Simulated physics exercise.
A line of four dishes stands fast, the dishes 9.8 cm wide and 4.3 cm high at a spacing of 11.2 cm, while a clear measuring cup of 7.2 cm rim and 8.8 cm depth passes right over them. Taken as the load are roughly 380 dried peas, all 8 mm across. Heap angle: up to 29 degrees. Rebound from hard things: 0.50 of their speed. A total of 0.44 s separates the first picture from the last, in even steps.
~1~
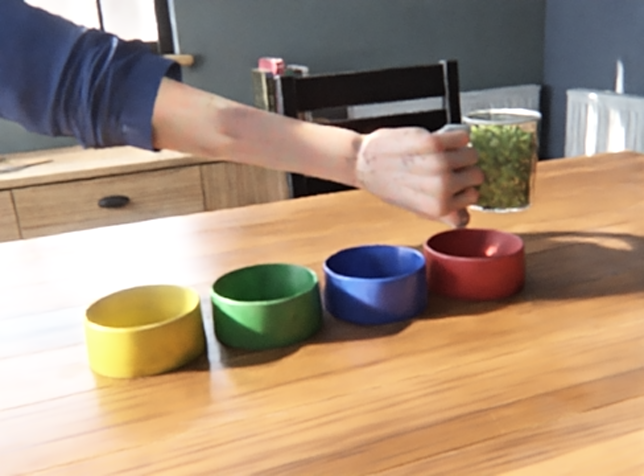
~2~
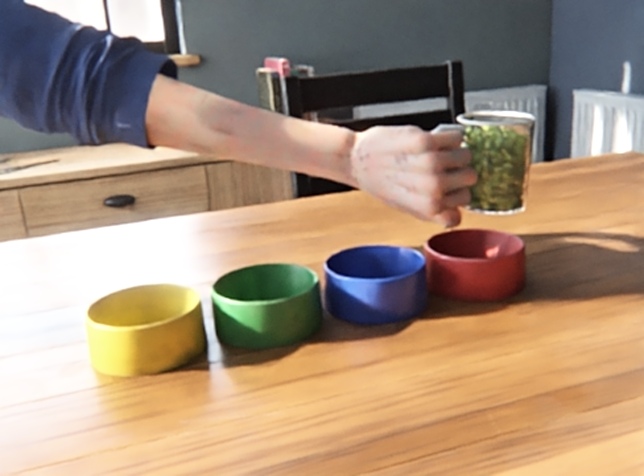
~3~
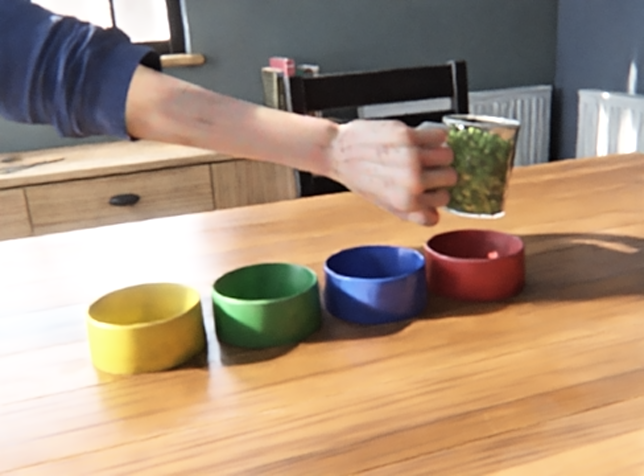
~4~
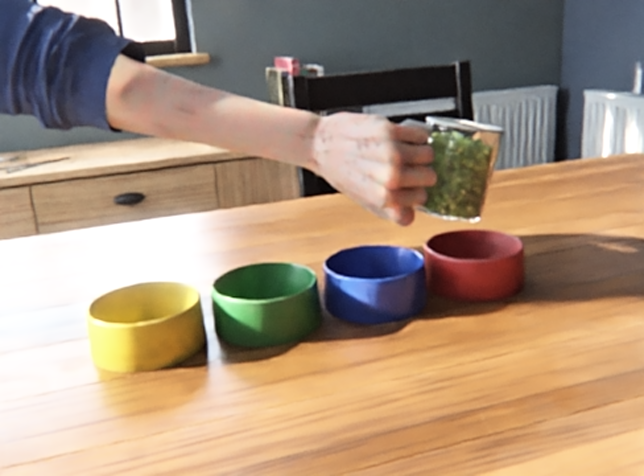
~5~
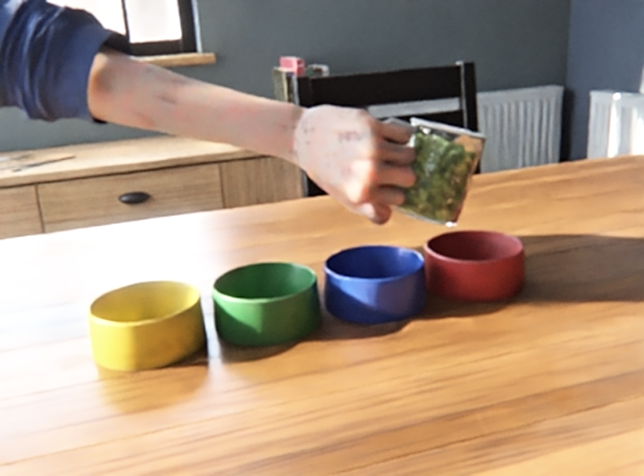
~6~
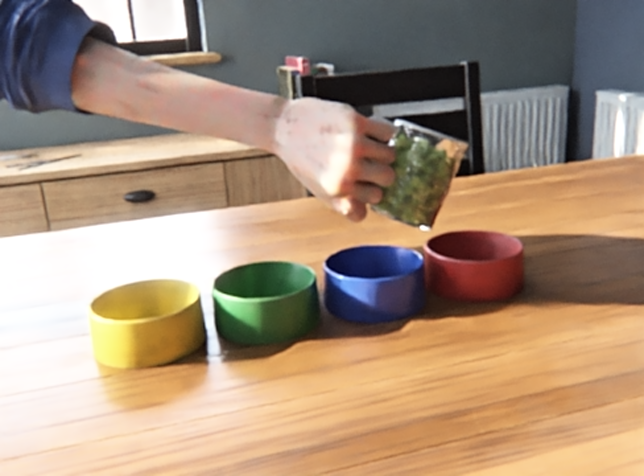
A hand reaching in from the left, its arm in a dark blue sleeve, holds a clear cup of green pieces above a sunlit wooden table, seen from slightly above. Four dishes stand in a row below, yellow, green, blue and red from left to right, with a black chair, wooden cabinet and radiators behind. The hand moves the cup leftward from above the red dish, gradually tilting it, while the dishes stay still and the view shifts very slightly.
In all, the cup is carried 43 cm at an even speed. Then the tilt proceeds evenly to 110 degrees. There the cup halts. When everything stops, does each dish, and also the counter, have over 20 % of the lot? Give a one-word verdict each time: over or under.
Verdicts: Red under, blue under, green under, yellow over, counter under.
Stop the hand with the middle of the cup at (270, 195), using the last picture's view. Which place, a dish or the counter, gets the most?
Most of it ends up at blue.
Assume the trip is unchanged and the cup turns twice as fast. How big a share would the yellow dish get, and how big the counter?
Yellow 10; counter 10.
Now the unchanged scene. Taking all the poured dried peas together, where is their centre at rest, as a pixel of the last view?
Roughly (151, 317).
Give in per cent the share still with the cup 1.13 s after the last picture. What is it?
95 per cent.
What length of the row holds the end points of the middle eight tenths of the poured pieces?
Some 6 cm.
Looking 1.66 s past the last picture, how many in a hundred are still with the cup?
It comes out close to 40 per cent.
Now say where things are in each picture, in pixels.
The first frame shows cup at (501, 161), tilt 0 degrees, lip at (532, 113), moved 0.0 cm; middle of the pieces at (500, 163); red dish at (474, 243); blue dish at (374, 262); green dish at (265, 283); yellow dish at (142, 306).
The second frame shows cup at (494, 163), tilt 2 degrees, lip at (528, 116), moved 0.8 cm; middle of the pieces at (493, 165).
The third frame shows cup at (476, 166), tilt 7 degrees, lip at (513, 122), moved 2.9 cm; middle of the pieces at (475, 168).
The fourth frame shows cup at (456, 169), tilt 12 degrees, lip at (496, 129), moved 5.1 cm; middle of the pieces at (455, 172).
The fifth frame shows cup at (437, 173), tilt 18 degrees, lip at (480, 136), moved 7.3 cm; middle of the pieces at (435, 175).
The sixth frame shows cup at (416, 175), tilt 23 degrees, lip at (462, 143), moved 9.5 cm; middle of the pieces at (414, 178); red dish at (474, 245); blue dish at (373, 262); green dish at (264, 280); yellow dish at (145, 299).
Then, 0.68 s after the last picture, tilt 64 degrees; cup holds 100 %.
Then, 1.13 s after the last picture, tilt 91 degrees; cup holds 95 %, green 5 %.
Then, 1.66 s after the last picture, tilt 110 degrees; cup holds 40 %, green 5 %, yellow 55 %.
In the end, red 0 %, blue 0 %, green 5 %, yellow 95 %, counter 0 %.
